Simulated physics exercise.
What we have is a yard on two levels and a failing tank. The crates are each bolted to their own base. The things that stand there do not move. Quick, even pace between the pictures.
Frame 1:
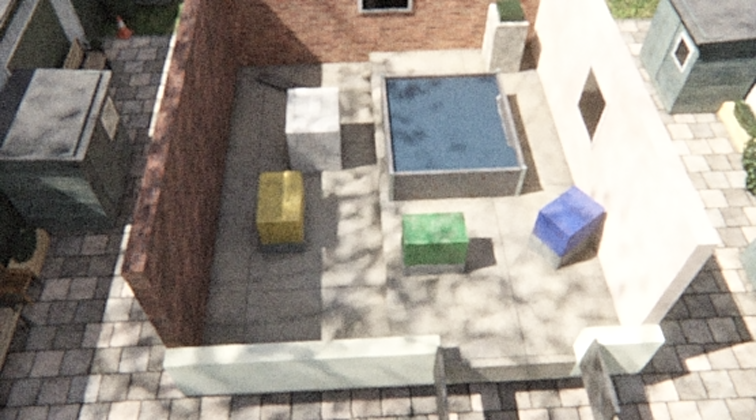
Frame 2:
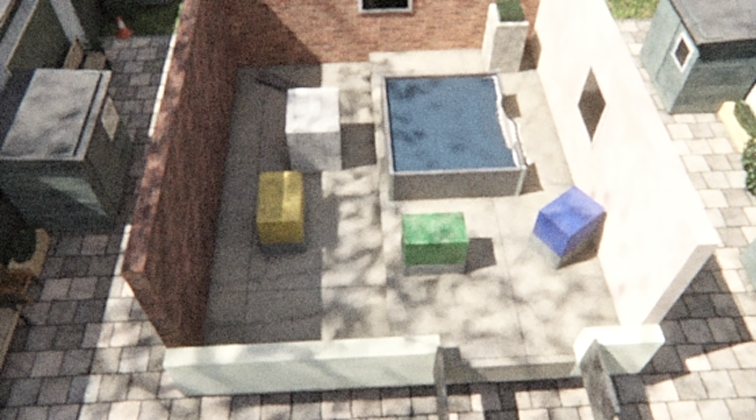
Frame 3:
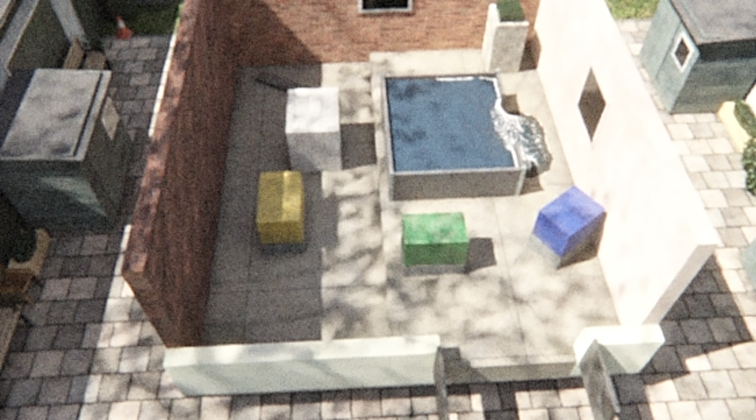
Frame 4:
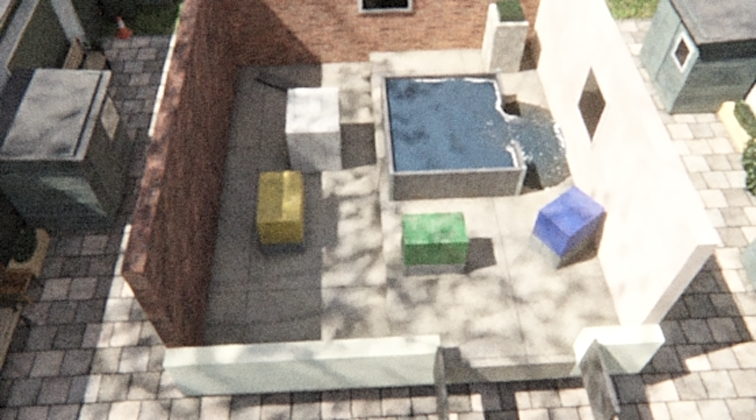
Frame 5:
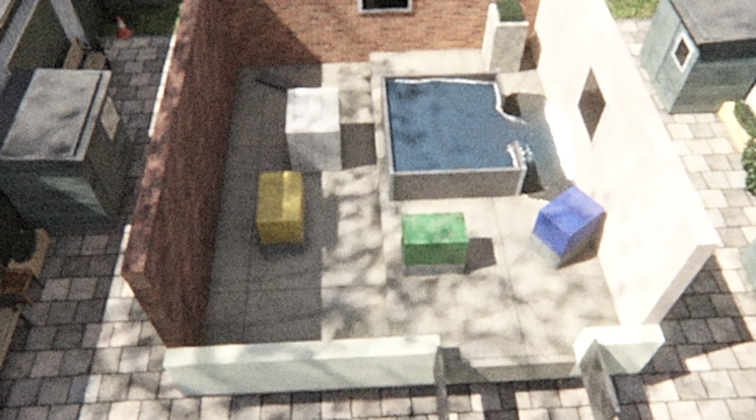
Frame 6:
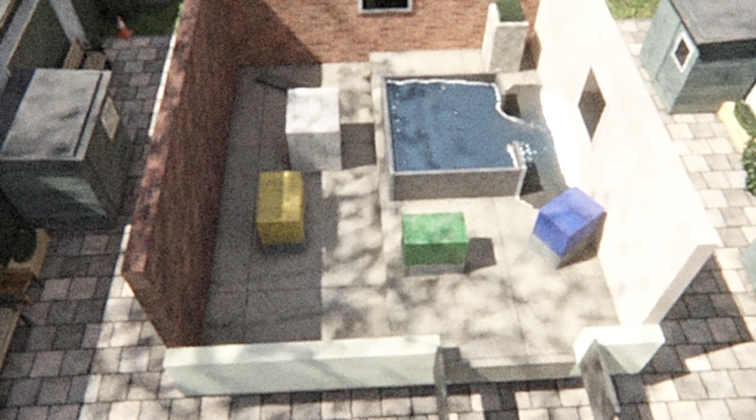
At the start, a tank of blue water sits whole and still in a walled yard among white, yellow, green and blue blocks. Water then breaks out through its right side, foaming, and spreads over the paving towards the pale right wall, still pouring from the gap while the blocks stay put.
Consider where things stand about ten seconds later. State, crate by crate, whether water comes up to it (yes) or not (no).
As I see it, the yellow crate avoids any dampness from the water, the green crate avoids any dampness from the water, the blue crate gets dampened by the water.
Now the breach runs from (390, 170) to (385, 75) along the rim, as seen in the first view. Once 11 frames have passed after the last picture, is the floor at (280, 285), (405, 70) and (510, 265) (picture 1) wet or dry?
The first comes out soaked, the second untouched, the third untouched.
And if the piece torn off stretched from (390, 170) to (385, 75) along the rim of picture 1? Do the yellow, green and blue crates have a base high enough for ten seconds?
I'd say the yellow crate is overrun, while the green crate stays clear and the blue crate stays clear.
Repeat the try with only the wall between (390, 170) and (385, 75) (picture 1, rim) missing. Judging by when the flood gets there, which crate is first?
My pick is the yellow crate.
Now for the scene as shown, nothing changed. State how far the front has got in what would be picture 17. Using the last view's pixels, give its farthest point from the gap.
I would point to (618, 342).
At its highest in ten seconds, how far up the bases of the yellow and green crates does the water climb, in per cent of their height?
In order: 70% and 60%.
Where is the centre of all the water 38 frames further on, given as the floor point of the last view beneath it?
Somewhere around (418, 143) in the last view.
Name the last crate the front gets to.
I say the yellow one.
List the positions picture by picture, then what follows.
The first picture shows the tank at (448, 123) is whole and still.
In the second picture, water pours out at (504, 137) and has run to a hidden place.
In the third picture, water pours out at (503, 138) and has run to (530, 119).
In the fourth picture, the front is at (552, 115), out from the gap at (503, 138).
In the fifth picture, the front is at (547, 100), out from the gap at (504, 137).
In the sixth picture, water pours out at (504, 137) and has run to (543, 87).
A moment on, water covers 10 % of the floor; the yellow crate not reached, the green crate not reached, the blue crate water round its plinth.
Next, water covers 25 % of the floor; the yellow crate not reached, the green crate water round its plinth, the blue crate water round its plinth.
Then, water covers 50 % of the floor; the yellow crate water round its plinth, the green crate water round its plinth, the blue crate water round its plinth.
Later, water covers 80 % of the floor; the yellow crate water round its plinth, the green crate water round its plinth, the blue crate water round its plinth.
In the end, water covers 95 % of the floor; the yellow crate stayed above the water, the green crate stayed above the water, the blue crate was topped.
